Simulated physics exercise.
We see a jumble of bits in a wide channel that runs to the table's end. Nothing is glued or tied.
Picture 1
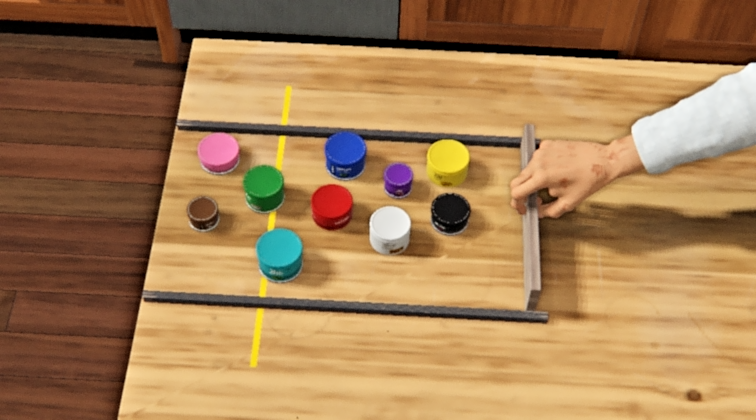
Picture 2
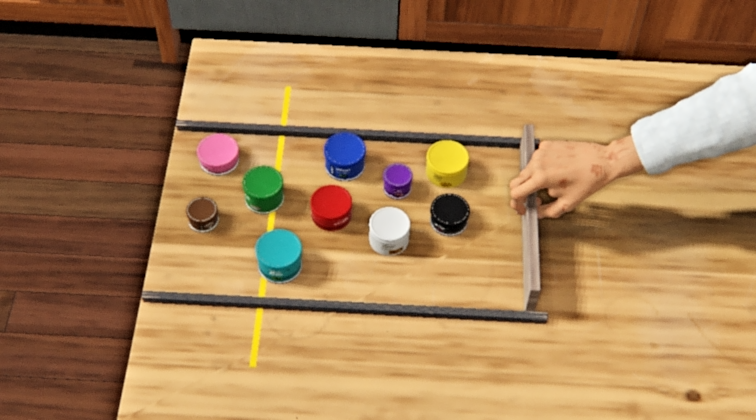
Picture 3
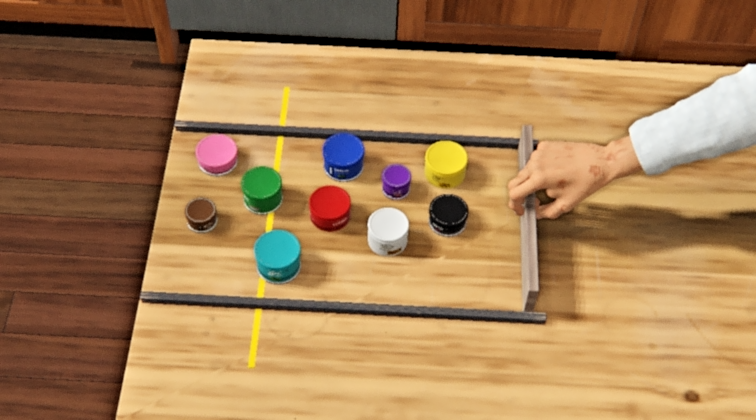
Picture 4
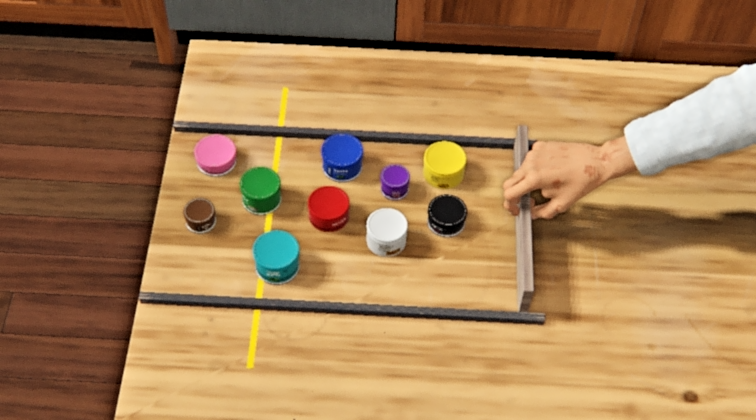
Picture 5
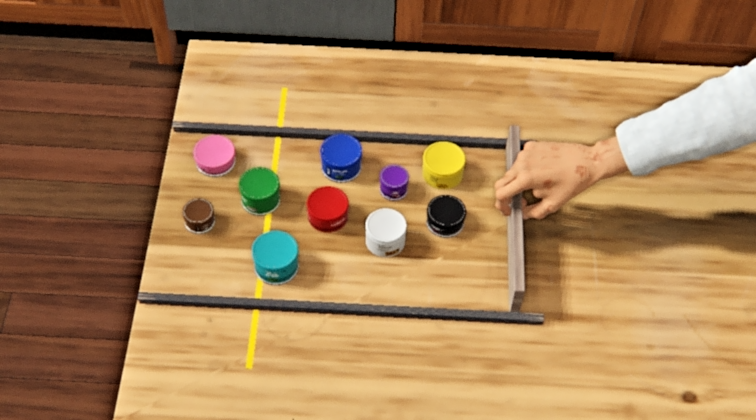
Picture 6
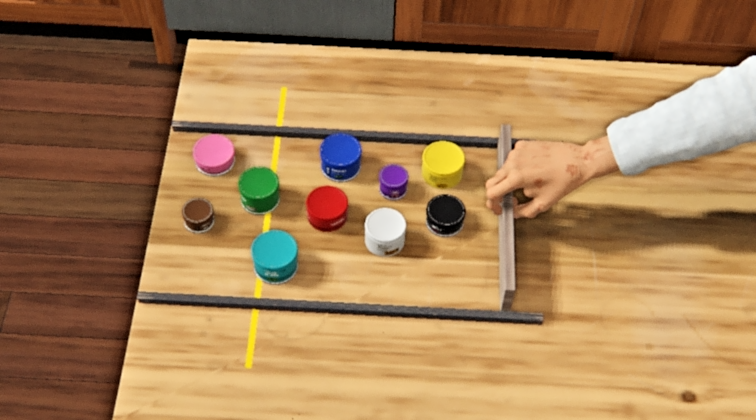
A hand slides a wooden board slightly left toward colourful lidded pots that stay still.
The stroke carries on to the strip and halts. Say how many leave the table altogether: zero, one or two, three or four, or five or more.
Here the number that fall off is zero.
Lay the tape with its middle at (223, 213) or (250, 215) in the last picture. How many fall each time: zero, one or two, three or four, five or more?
For each place: Just one or two; 1 or 2.
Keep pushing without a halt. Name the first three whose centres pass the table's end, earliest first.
In order: The pink tin, then the brown tin, then the blue pot.
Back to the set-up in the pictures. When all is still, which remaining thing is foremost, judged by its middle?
The pink tin ends nearest.
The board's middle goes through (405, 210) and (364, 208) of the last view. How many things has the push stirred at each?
The counts are 4 and 6.
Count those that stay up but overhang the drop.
That would be 1.
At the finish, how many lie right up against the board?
That makes 5.
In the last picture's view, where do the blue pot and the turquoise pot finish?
First (215, 153), then (237, 271).
Soon after, none off yet; brown tin at rest near (198, 216); pink tin at rest near (214, 156); green tin at rest near (259, 191).
After that, none off yet; brown tin at rest near (198, 216); pink tin at rest near (214, 156); green tin at rest near (253, 188).
In the end, the number that fall off is zero.
